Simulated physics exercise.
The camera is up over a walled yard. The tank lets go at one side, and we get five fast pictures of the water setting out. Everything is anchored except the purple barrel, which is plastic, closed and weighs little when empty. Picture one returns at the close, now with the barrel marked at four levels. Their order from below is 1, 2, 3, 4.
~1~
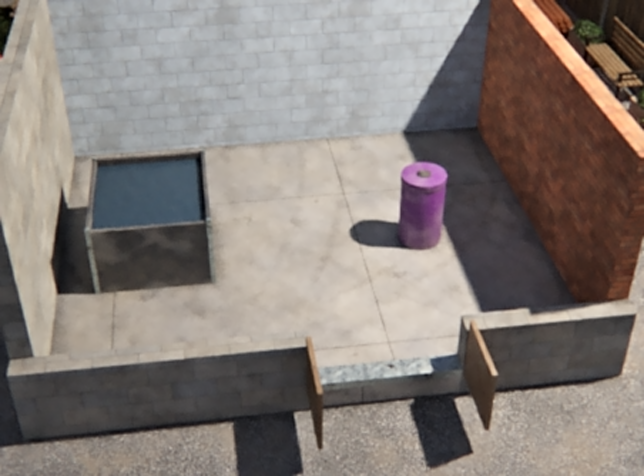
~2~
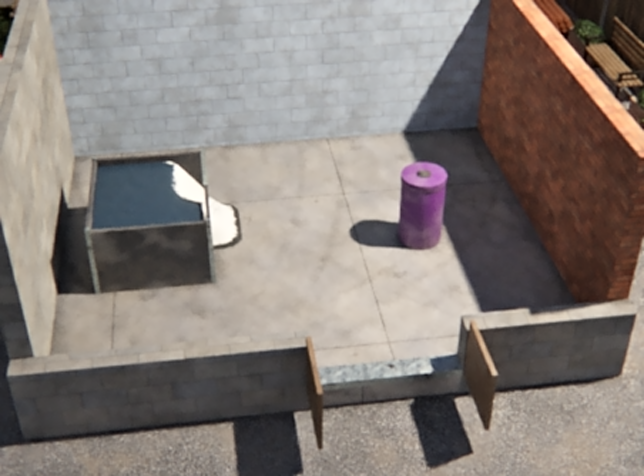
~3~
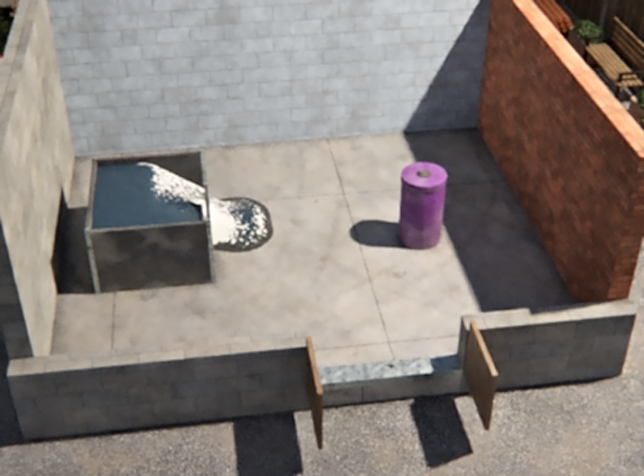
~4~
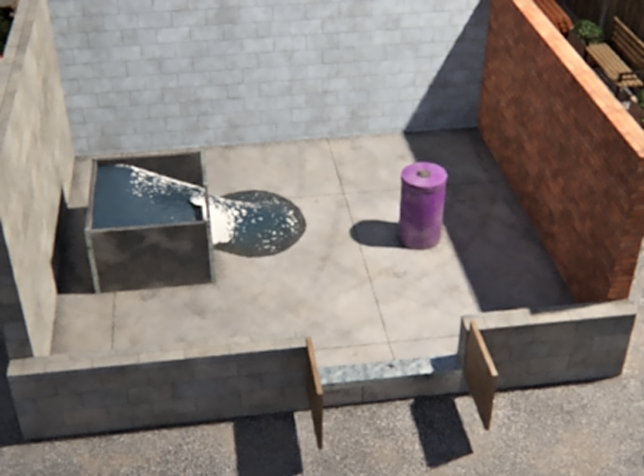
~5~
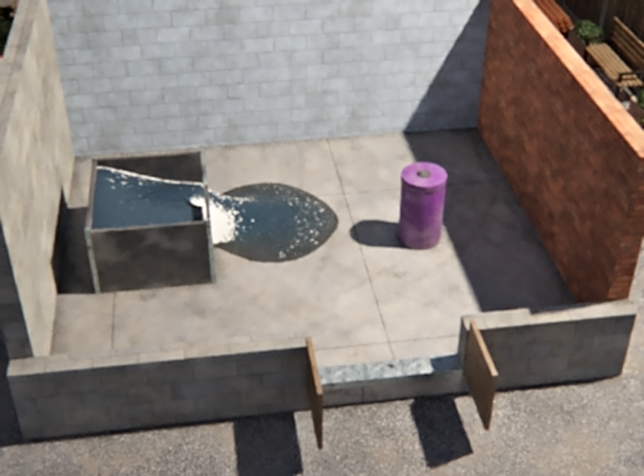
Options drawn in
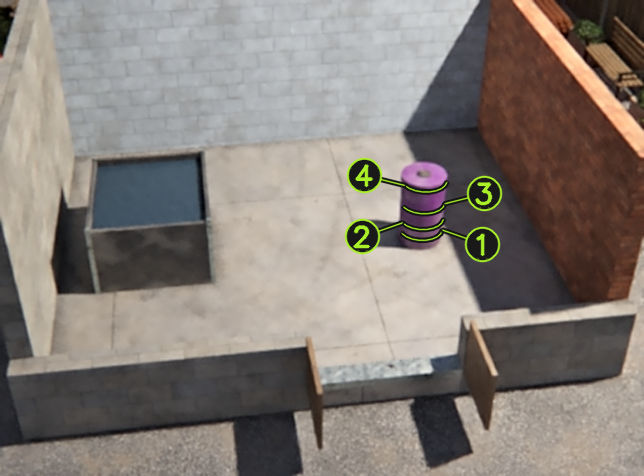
Walled yard with an open gate, water pouring from a full tank and spreading right across the ground, purple barrel standing still.
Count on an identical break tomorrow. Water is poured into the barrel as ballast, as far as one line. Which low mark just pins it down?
2.
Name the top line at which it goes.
Here it is line 1.
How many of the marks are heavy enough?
Three of them.
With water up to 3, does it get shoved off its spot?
No.
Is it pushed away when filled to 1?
Yes, it does.
On the marked copy, 1 at (425, 240); 2 at (426, 229); 3 at (427, 213); 4 at (429, 191); from the bottom up 1, 2, 3, 4.
Choosing 1, it is pushed about its own width away.
Choosing 2, it does not move.
Choosing 3, it does not move.
Choosing 4, it does not move.
